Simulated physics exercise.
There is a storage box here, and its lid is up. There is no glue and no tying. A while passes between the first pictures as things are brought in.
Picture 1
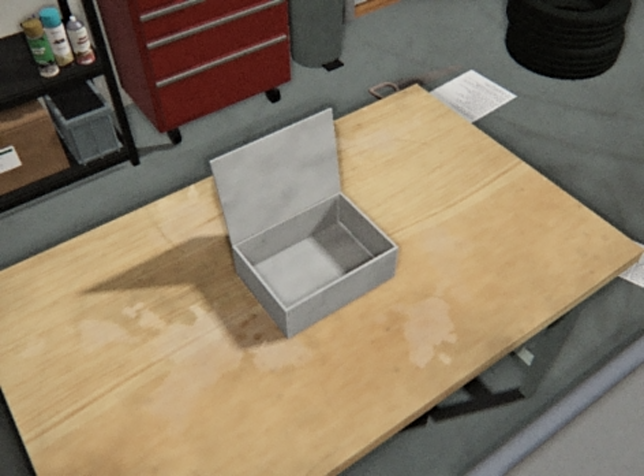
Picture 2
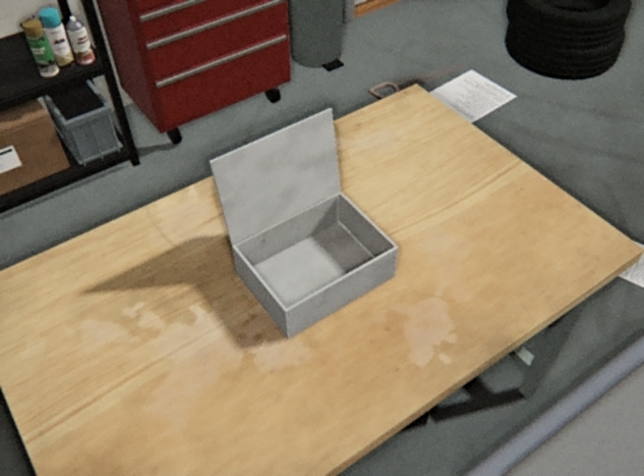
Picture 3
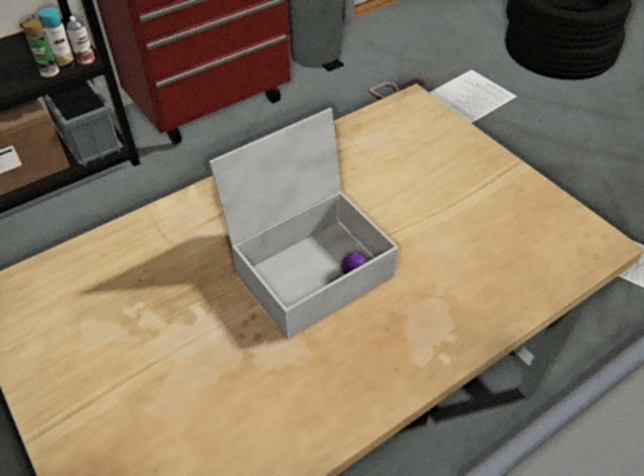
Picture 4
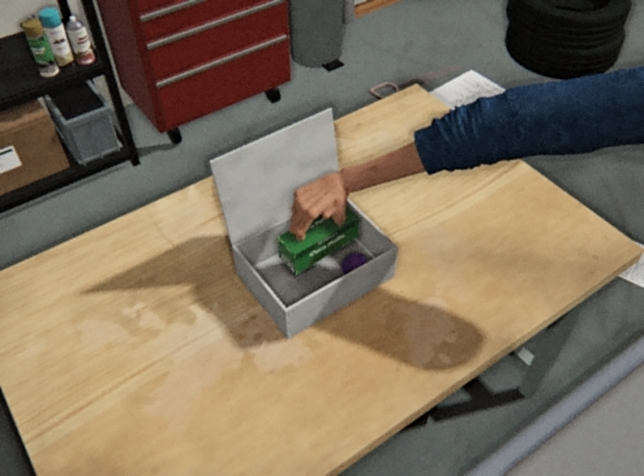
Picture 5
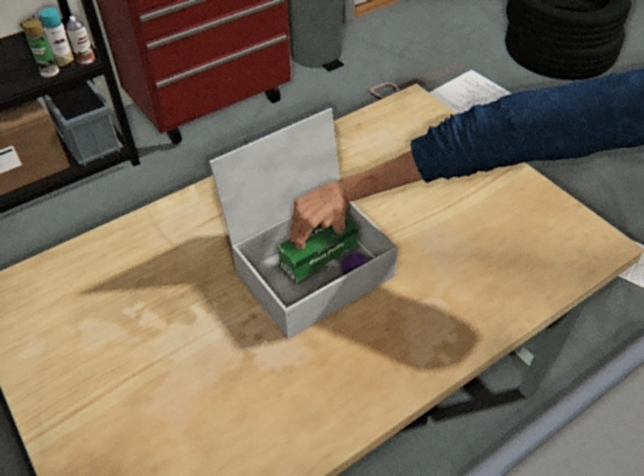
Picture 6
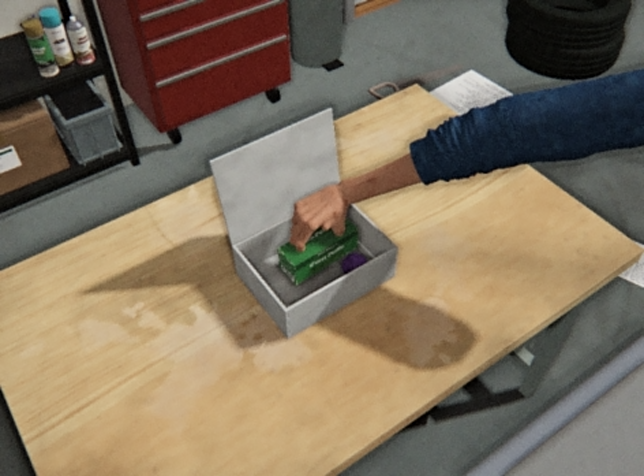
To begin with, an open gray box with its lid up sits empty on a wooden table in a garage. A small purple ball then appears inside it. Next, a hand in a blue sleeve, reaching from the right, lowers a green carton slightly into the box beside the ball, still gripping it.
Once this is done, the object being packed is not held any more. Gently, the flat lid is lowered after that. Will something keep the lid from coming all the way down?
I predict it will fully lower.
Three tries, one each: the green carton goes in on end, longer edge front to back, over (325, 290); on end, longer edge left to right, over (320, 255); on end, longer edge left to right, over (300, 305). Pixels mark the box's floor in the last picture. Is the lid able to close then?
The lid is kept raised the first time, is kept raised the second time and is kept raised the third time.
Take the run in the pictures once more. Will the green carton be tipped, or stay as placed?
Simply put, it gets tilted.
Then, 0.30 s on from there, green carton on its side near (314, 252); purple ball shifted a little.
Then, 1.30 s on from there, lid 75° above the rim; green carton on its side near (311, 250); purple ball shifted about its own width.
Then, 1.80 s on from there, lid 43° above the rim; green carton on its side near (311, 250); purple ball shifted about its own width.
Then, 2.20 s on from there, lid 11° above the rim; green carton on its side near (311, 250); purple ball shifted about its own width.
In the end, lid shut; toppled in the box, green carton; moved from the start, purple ball. At the end, from the last picture's camera, green carton near (311, 250).
